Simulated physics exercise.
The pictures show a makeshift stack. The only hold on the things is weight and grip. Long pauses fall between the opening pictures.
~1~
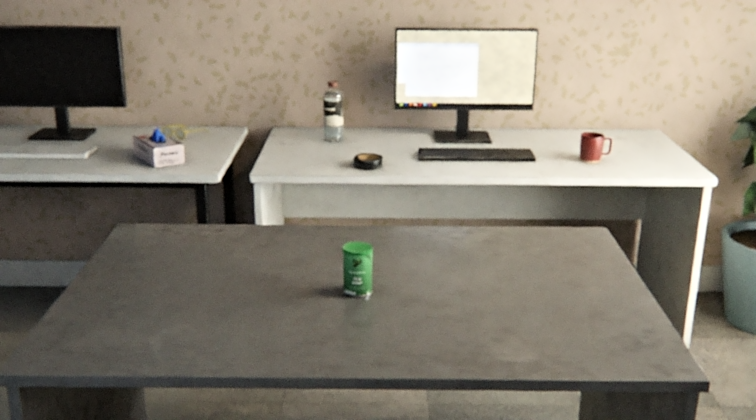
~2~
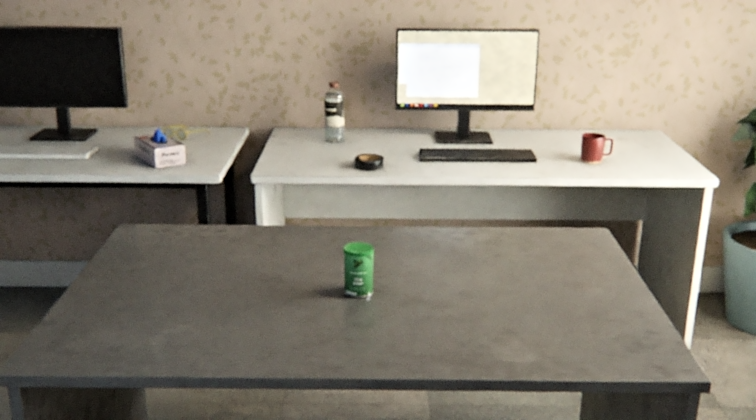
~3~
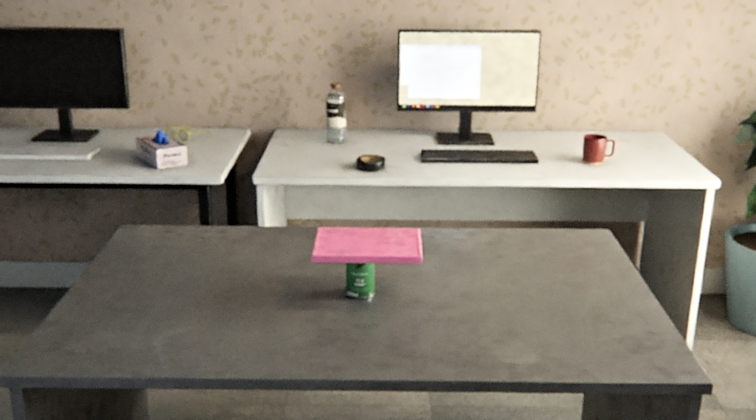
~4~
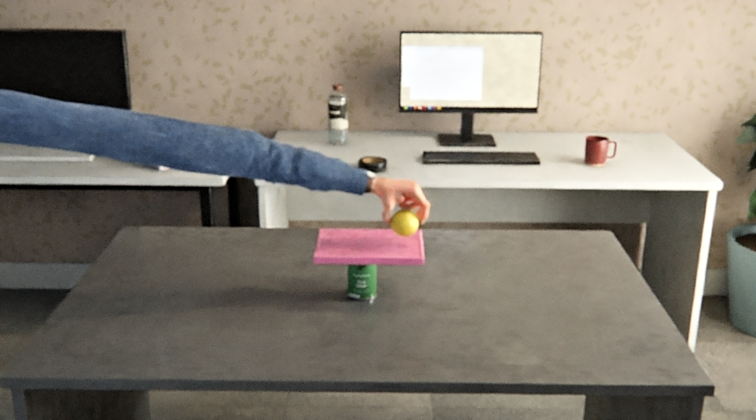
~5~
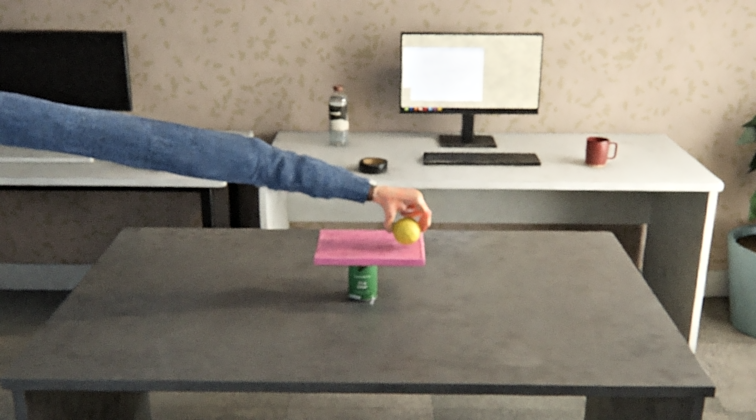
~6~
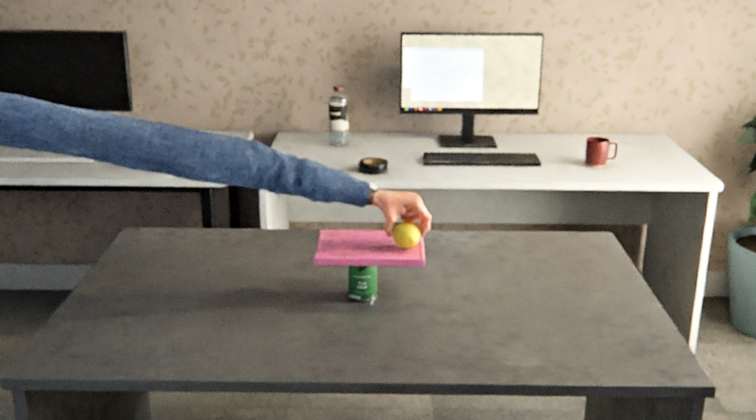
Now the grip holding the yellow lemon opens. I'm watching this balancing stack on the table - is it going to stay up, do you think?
No, I'd expect it to come down.
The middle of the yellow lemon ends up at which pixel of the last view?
It finishes at about (423, 290).
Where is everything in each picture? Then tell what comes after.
In the first frame, the last thing is not in view yet.
In the second frame, the last thing is not in view yet.
In the third frame, the last thing is not in view yet; pink lid (368, 245).
In the fourth frame, on its way; yellow lemon (405, 223); pink lid (370, 246).
In the fifth frame, on its way; yellow lemon (406, 231); pink lid (370, 247).
In the sixth frame, in place under the hand; yellow lemon (406, 235); pink lid (370, 248).
Then, 0.30 s after the last picture, yellow lemon now fallen; pink lid tipped 26° from how it was.
Then, 0.40 s after the last picture, pink lid tipped 55° from how it was.
Then, 0.50 s after the last picture, pink lid tipped 74° from how it was.
Then, 0.60 s after the last picture, pink lid on its side.
At rest, fallen, yellow lemon; tipped over in the stack, pink lid; green tin in place. Seen from the same camera at the end, yellow lemon near (423, 290). The stack loses its balance.
